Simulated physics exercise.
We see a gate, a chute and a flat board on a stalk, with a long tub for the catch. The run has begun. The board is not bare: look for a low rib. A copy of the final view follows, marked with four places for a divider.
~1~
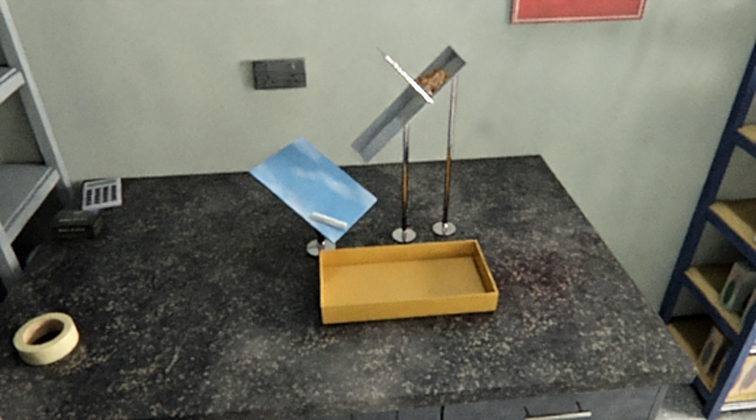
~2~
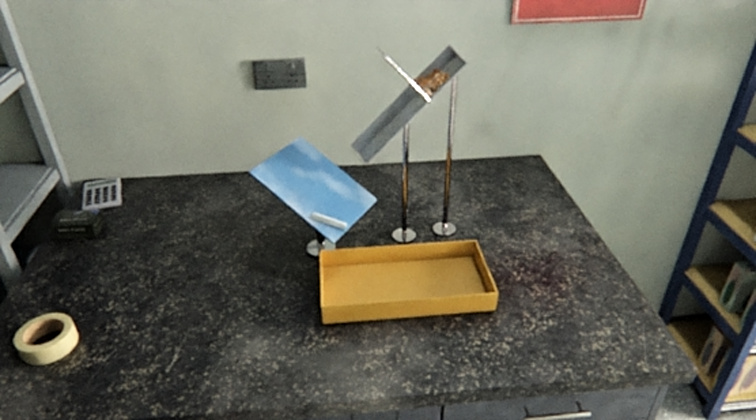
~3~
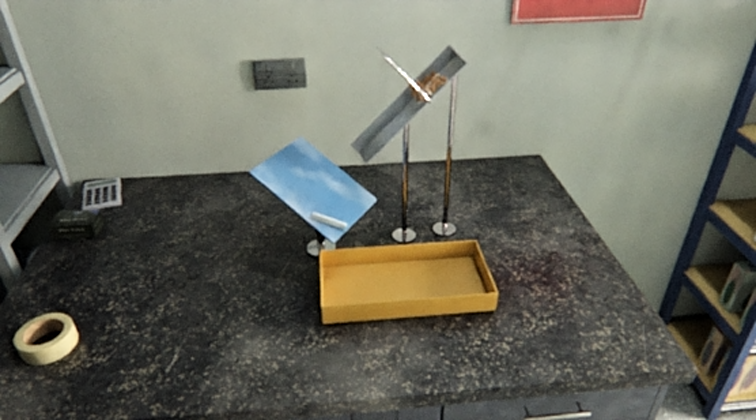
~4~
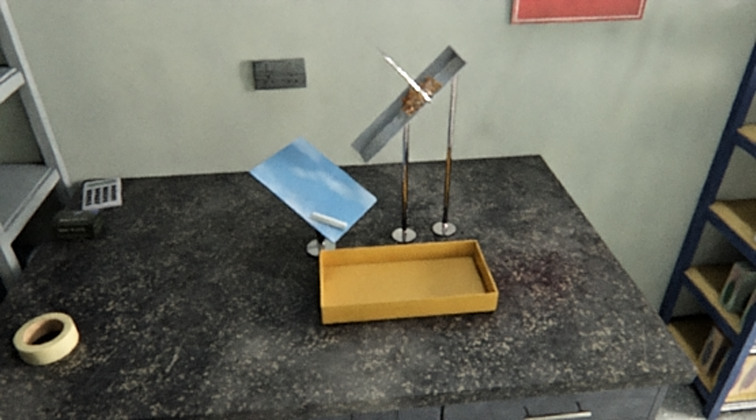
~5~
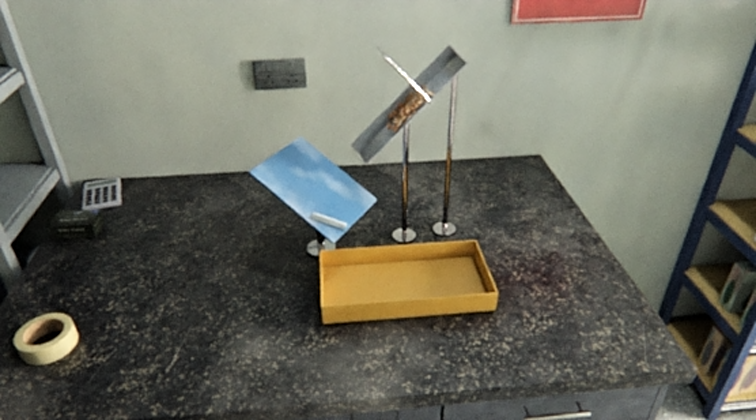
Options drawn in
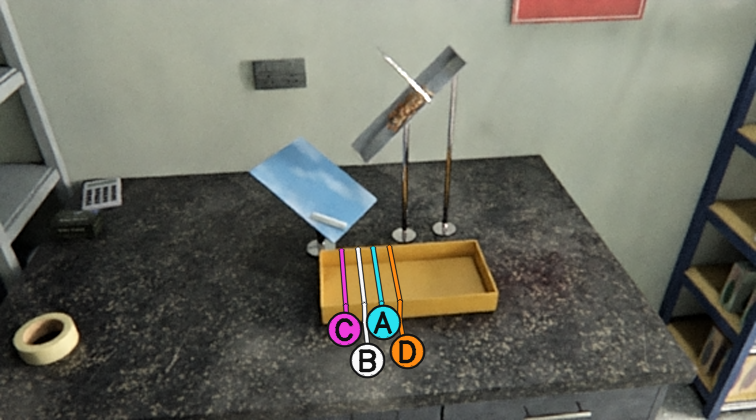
On a dark speckled worktop, roasted chickpeas sat high in a sloping grey chute, then slid down past the thin white gate toward the left, above a tilted blue board and an empty yellow tub.
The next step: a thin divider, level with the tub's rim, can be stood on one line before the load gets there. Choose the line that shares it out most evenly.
It is A.
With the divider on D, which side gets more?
More lands on the left.
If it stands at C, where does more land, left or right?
More lands on the right.
On the marked copy, line A crosses the front rim at (381, 302); line B crosses the front rim at (364, 303); line C crosses the front rim at (345, 305); line D crosses the front rim at (399, 300).
With A, of what is caught, close to half on the left of the divider, close to half on the right.
With B, of what is caught, only a few on the left of the divider, all but a few on the right.
With C, of what is caught, none at all on the left of the divider, the whole lot on the right.
With D, of what is caught, all but a few on the left of the divider, only a few on the right.
